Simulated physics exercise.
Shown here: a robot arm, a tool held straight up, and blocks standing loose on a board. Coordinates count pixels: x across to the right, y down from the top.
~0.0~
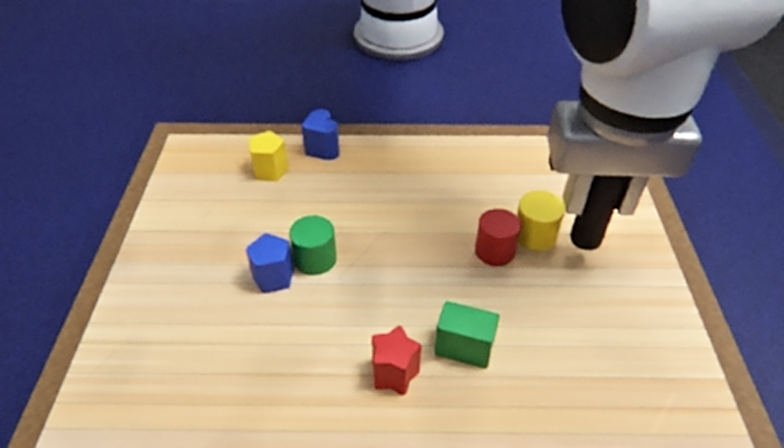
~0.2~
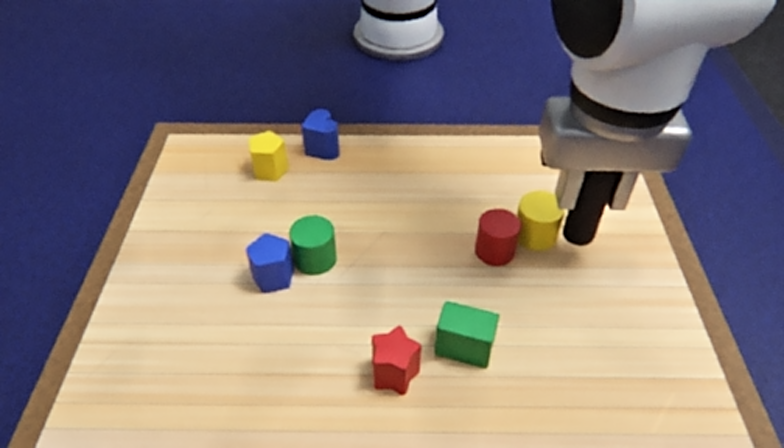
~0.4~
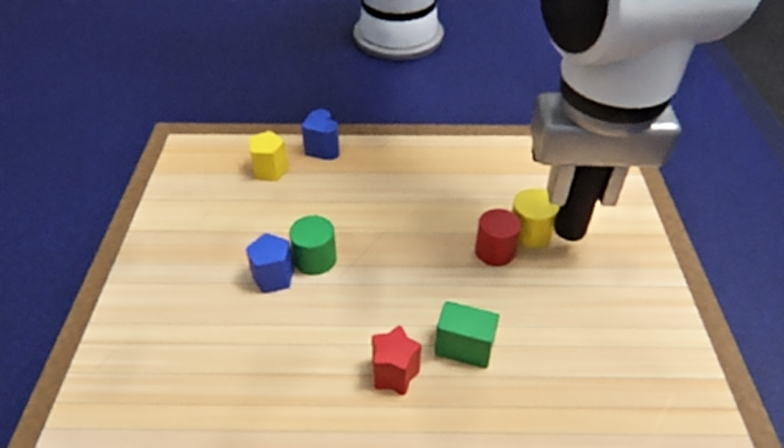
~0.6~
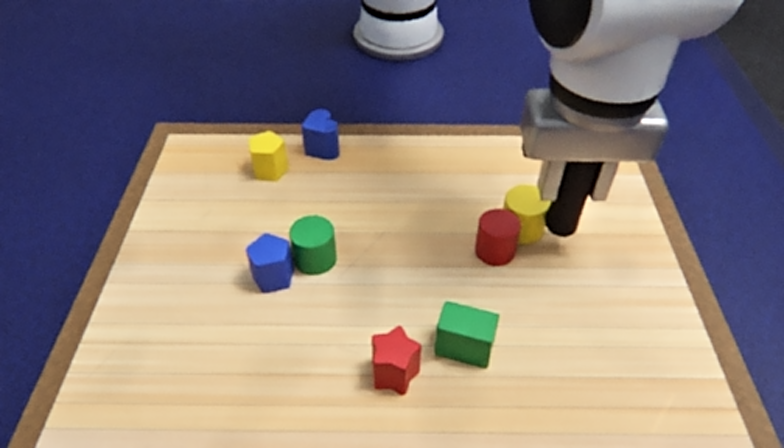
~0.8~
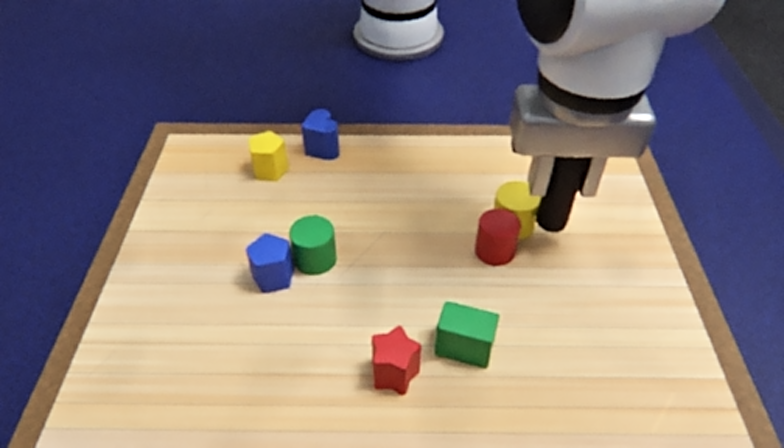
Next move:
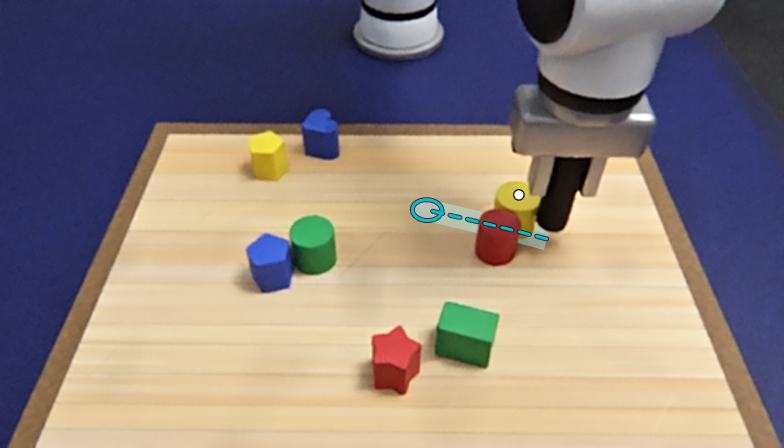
Robot arm moving left over a wooden board, its black tool nudging a yellow cylinder leftward behind a red one.
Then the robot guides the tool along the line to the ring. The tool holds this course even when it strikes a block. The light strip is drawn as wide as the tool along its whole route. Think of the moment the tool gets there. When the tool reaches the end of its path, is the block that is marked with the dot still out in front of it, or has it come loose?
It ends up beside or behind the tool.
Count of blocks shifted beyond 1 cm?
Going by the path, one of them shifts by more than about 1 cm.
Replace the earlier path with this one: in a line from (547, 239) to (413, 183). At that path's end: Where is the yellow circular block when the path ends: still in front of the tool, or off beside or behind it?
Ahead.
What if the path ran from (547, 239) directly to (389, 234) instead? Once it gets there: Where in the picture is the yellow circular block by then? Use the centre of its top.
The middle of its top is at (474, 182).
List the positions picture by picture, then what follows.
In the first frame, lower end of the tool at (585, 240), tops of blocks, red circular block at (500, 222), yellow circular block at (542, 205).
In the second frame, tool at (578, 236), blocks as before.
In the third frame, tool at (570, 231), yellow circular block at (537, 203).
In the fourth frame, tool at (561, 227), yellow circular block at (528, 199).
In the fifth frame, tool at (551, 223), red circular block at (500, 222), yellow circular block at (519, 195).
The drawn path runs in a line from (547, 239) to (427, 210); the dot is on the yellow circular block.
What follows on the original path. One third of the way, tool at (508, 212); red circular block at (497, 223); yellow circular block at (482, 180).
Two thirds of the way, tool at (467, 203); red circular block at (494, 222); yellow circular block at (455, 166).
At the end, tool at (428, 194); red circular block at (494, 222); yellow circular block at (440, 158).
